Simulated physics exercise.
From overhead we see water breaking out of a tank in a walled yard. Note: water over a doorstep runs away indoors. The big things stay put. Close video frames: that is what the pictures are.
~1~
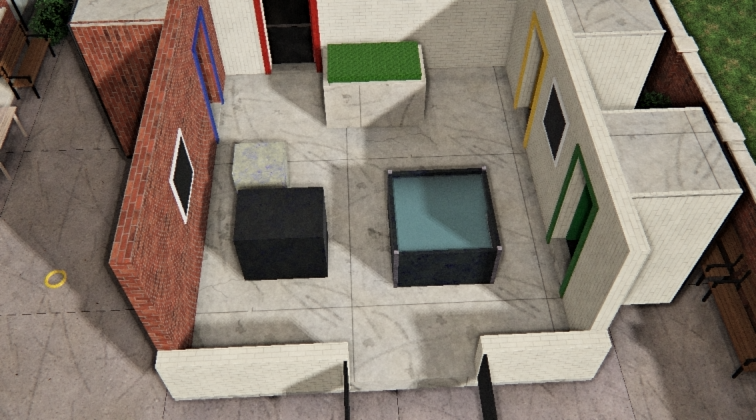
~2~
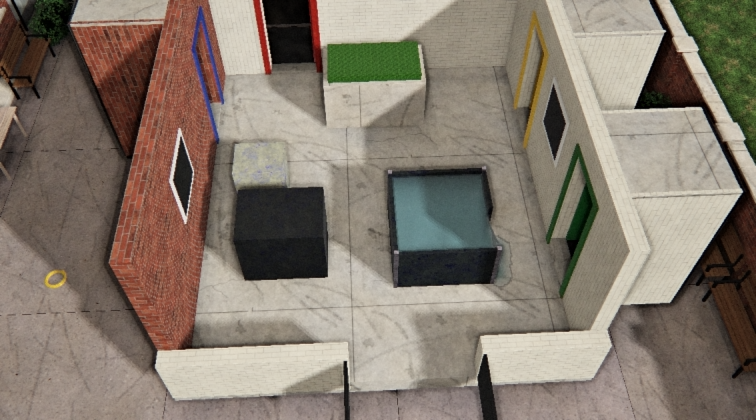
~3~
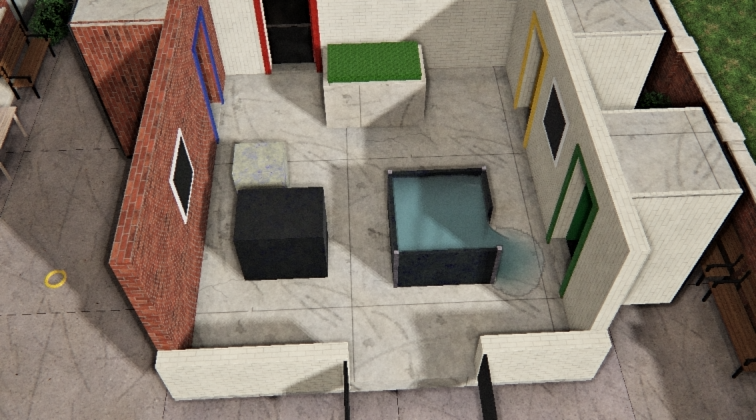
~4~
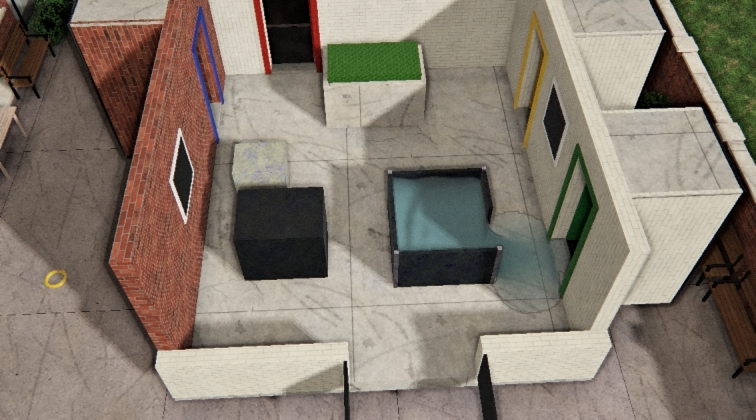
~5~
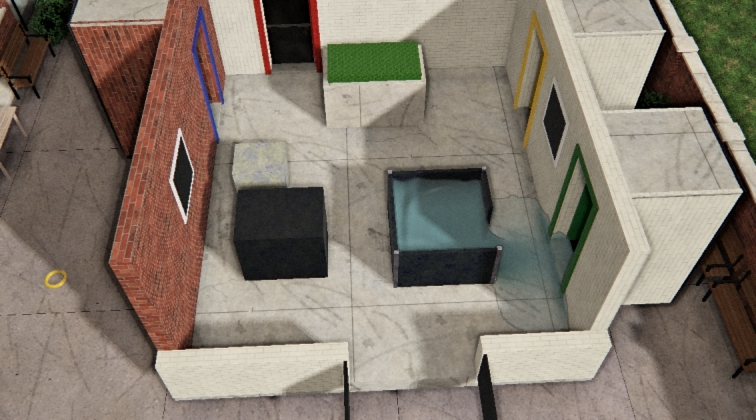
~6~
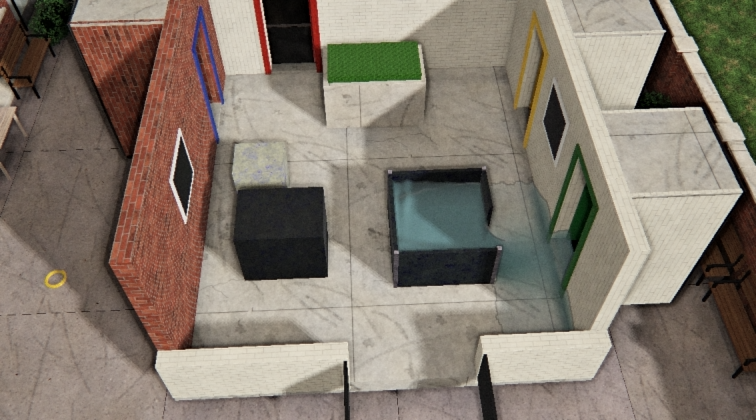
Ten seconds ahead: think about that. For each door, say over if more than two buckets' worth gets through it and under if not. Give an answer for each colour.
Blue door: Little enough water, green door: Too much water, yellow door: Little enough water, red door: Little enough water.
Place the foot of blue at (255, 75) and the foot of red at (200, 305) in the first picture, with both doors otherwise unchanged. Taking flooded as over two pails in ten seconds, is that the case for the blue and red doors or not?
My reading: Blue keeps below it; red takes more.
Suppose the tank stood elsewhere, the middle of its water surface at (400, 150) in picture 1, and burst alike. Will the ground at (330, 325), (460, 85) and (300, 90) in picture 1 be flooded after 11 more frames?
In order: Untouched, submerged, untouched.
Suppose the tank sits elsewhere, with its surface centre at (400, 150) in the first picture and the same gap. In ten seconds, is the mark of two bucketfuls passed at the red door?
Checking them one by one, the red door remains below.
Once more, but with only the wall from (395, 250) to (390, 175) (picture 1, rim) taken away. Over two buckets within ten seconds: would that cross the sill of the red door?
Well, the red door crosses the line this time.
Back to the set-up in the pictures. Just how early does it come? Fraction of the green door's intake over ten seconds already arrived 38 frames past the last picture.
Share at that point: Roughly 100 %.
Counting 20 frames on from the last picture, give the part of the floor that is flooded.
I reckon around 55 %.
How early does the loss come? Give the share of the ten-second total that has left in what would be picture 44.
Close to 90 out of every hundred.
A moment on, water covers 15 % of the floor; the blue door not reached, the green door far over two buckets in, the yellow door wet at the sill, nothing in, the red door not reached.
Next, water covers 40 % of the floor; the blue door not reached, the green door far over two buckets in, the yellow door wet at the sill, nothing in, the red door not reached.
Then, water covers 55 % of the floor; the blue door not reached, the green door far over two buckets in, the yellow door wet at the sill, nothing in, the red door not reached.
Later, water covers 70 % of the floor; the blue door not reached, the green door far over two buckets in, the yellow door wet at the sill, nothing in, the red door wet at the sill, nothing in.
In the end, water covers 90 % of the floor; the blue door wet at the sill, nothing in, the green door far over two buckets in, the yellow door wet at the sill, nothing in, the red door wet at the sill, nothing in.
